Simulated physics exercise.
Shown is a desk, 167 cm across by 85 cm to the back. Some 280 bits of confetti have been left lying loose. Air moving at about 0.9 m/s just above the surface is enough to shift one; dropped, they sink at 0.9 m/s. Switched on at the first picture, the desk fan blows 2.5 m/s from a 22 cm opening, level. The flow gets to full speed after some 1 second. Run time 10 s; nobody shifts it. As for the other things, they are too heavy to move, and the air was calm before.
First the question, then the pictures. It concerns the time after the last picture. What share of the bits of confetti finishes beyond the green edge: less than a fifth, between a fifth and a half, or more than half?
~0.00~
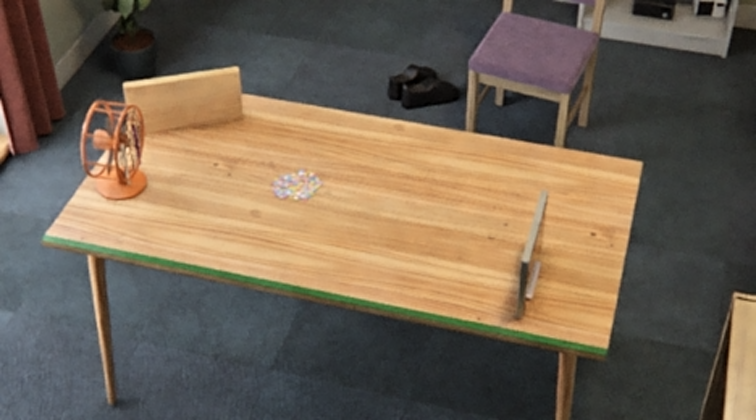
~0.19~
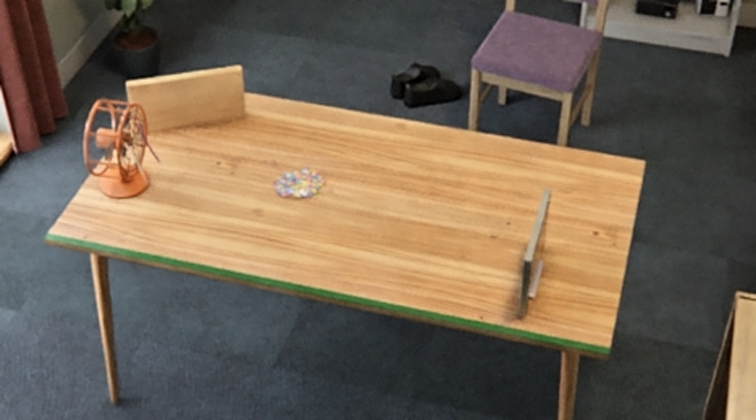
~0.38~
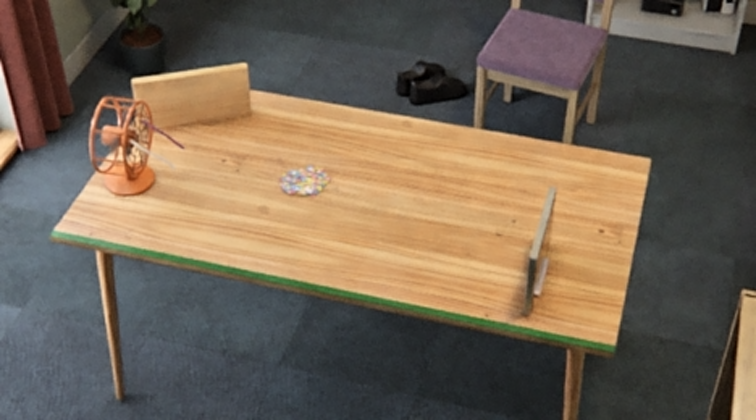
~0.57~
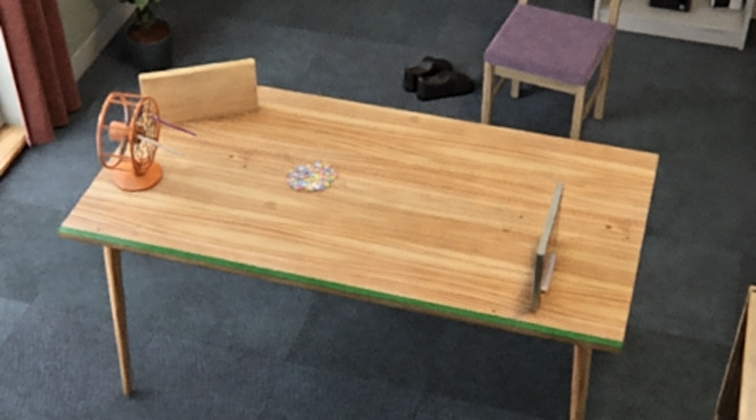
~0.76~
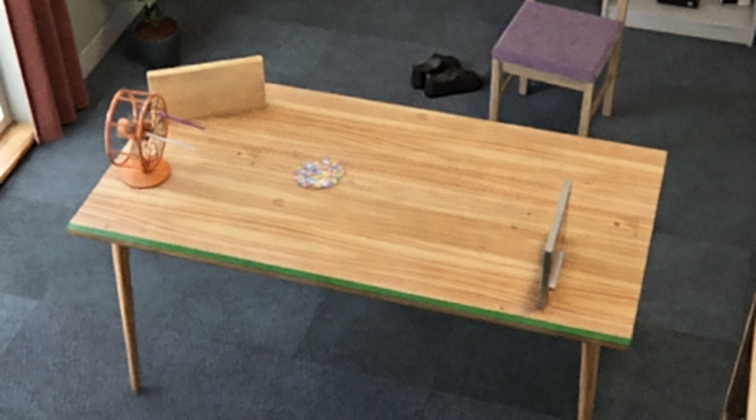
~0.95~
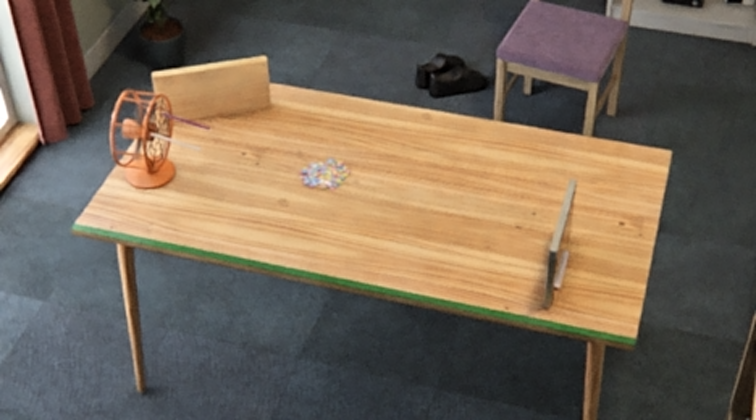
The share stays below a fifth.
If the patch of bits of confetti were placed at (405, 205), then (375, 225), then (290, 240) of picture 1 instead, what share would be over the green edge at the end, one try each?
Going through the three spots in order, you'd get 0 percent, 30 percent and 40 percent.
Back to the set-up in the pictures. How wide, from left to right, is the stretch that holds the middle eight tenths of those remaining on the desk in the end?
Roughly 60 cm.
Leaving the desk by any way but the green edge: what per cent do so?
The share comes to some 50 per cent.
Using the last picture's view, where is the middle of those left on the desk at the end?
I'd put it close to (517, 129) in the last view.
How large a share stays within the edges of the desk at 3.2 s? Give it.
Roughly 60 per cent.
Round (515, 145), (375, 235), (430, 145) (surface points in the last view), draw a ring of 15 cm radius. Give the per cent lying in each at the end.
20 %, 0 %, 15 %.
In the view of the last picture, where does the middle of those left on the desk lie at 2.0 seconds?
The middle ends up close to (498, 158).
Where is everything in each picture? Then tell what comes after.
In the first picture, the middle of the bits of confetti is near (298, 188), none has stirred yet and the mouth of the desk fan is at (114, 141).
In the second picture, the middle of the bits of confetti is near (300, 186), none has stirred yet and the green edge is centred on (312, 294).
In the third picture, the middle of the bits of confetti is near (306, 184), none has stirred yet, the top of a board is at (190, 73) and the top of a laptop is at (543, 221).
In the fourth picture, the middle of the bits of confetti is near (313, 180) and none has stirred yet.
In the fifth picture, the middle of the bits of confetti is near (321, 177) and none has stirred yet.
In the sixth picture, the middle of the bits of confetti is near (329, 174) and about 1 % have left their places.
After 2.0 s, 95 % are on the move or not yet settled, 0 % are over the green edge; the middle of those still in play is near (498, 158).
After 3.2 s, 33 % are on the move or not yet settled, 0 % are over the green edge; the middle of those still in play is near (530, 132).
After 5.5 s, 17 % are on the move or not yet settled, 0 % are over the green edge; the middle of those still in play is near (519, 130).
After 10.0 s, at the end, 0 % are over the green edge; the middle of those still in play is near (517, 129).
